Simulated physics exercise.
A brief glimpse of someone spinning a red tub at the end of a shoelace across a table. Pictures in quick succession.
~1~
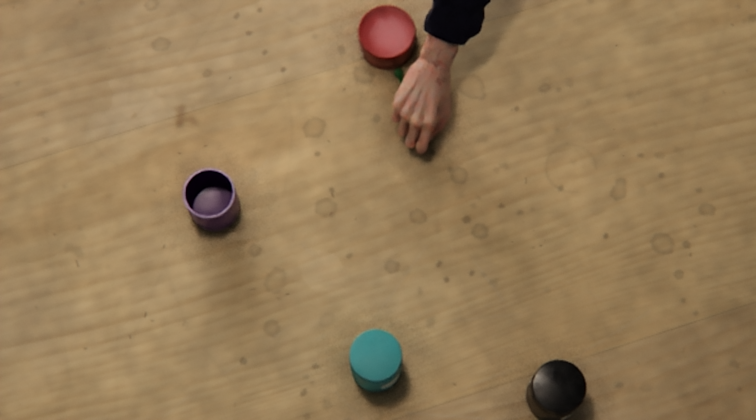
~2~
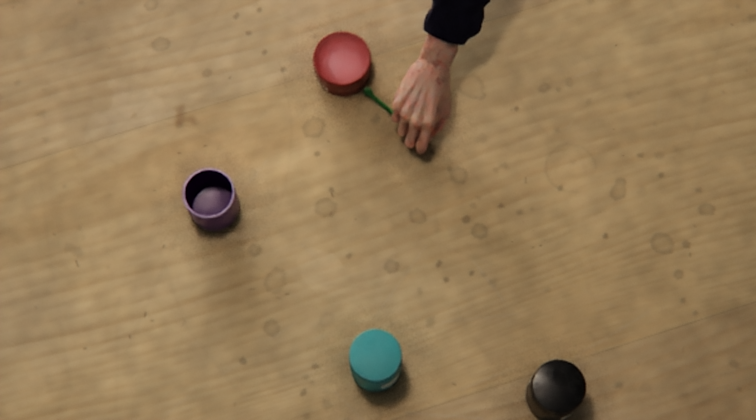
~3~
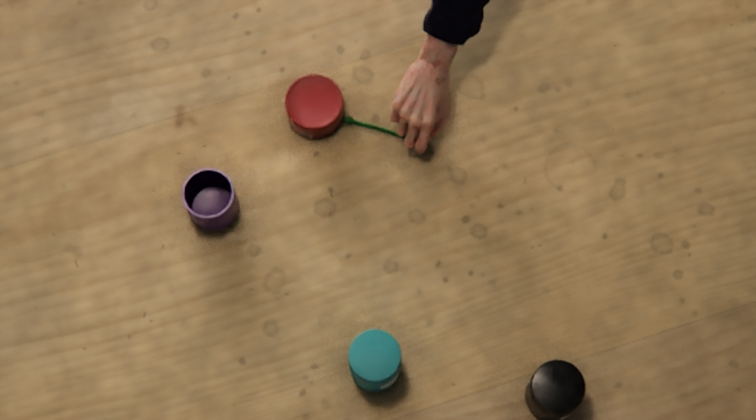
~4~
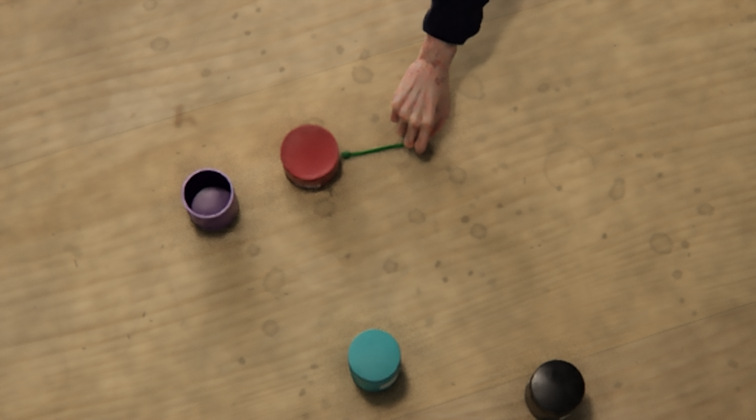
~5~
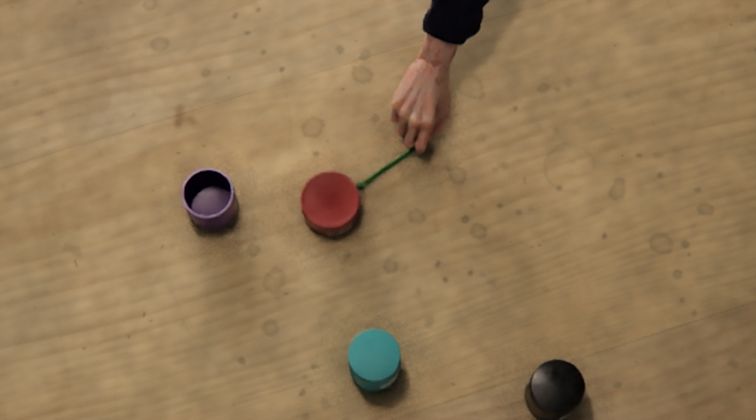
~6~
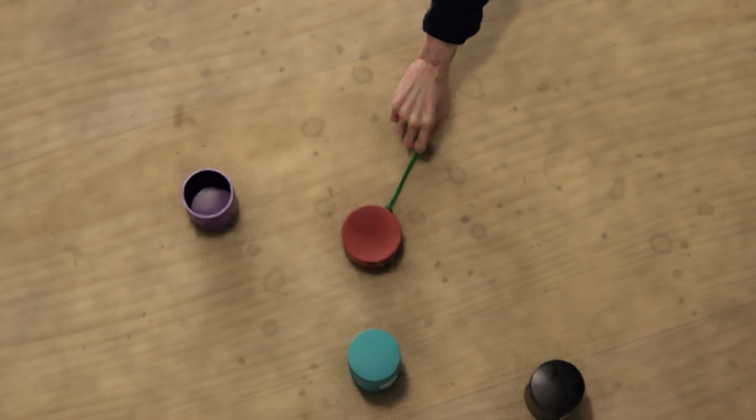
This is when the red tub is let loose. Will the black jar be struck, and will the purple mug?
Black jar: No, spared; purple mug: No, spared.
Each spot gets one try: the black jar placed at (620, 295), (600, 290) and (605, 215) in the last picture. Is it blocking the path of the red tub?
First case: Contact made; second case: Contact made; third case: No contact.
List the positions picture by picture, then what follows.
Red tub (387, 32); black jar (560, 386); purple mug (209, 193); turquoise jar (376, 355), in the first frame.
Red tub (342, 58), in the second frame.
Red tub (314, 101), in the third frame.
Red tub (309, 152), in the fourth frame.
Red tub (330, 199), in the fifth frame.
Red tub (371, 233); black jar (558, 386); purple mug (207, 193); turquoise jar (374, 355); going round anticlockwise, in the sixth frame.
Then, 0.08 s past the final frame, tub near (473, 268).
Then, 0.20 s past the final frame, tub near (606, 305).
When it is over, tub out of view. The black jar remains clear and the purple mug escapes it.
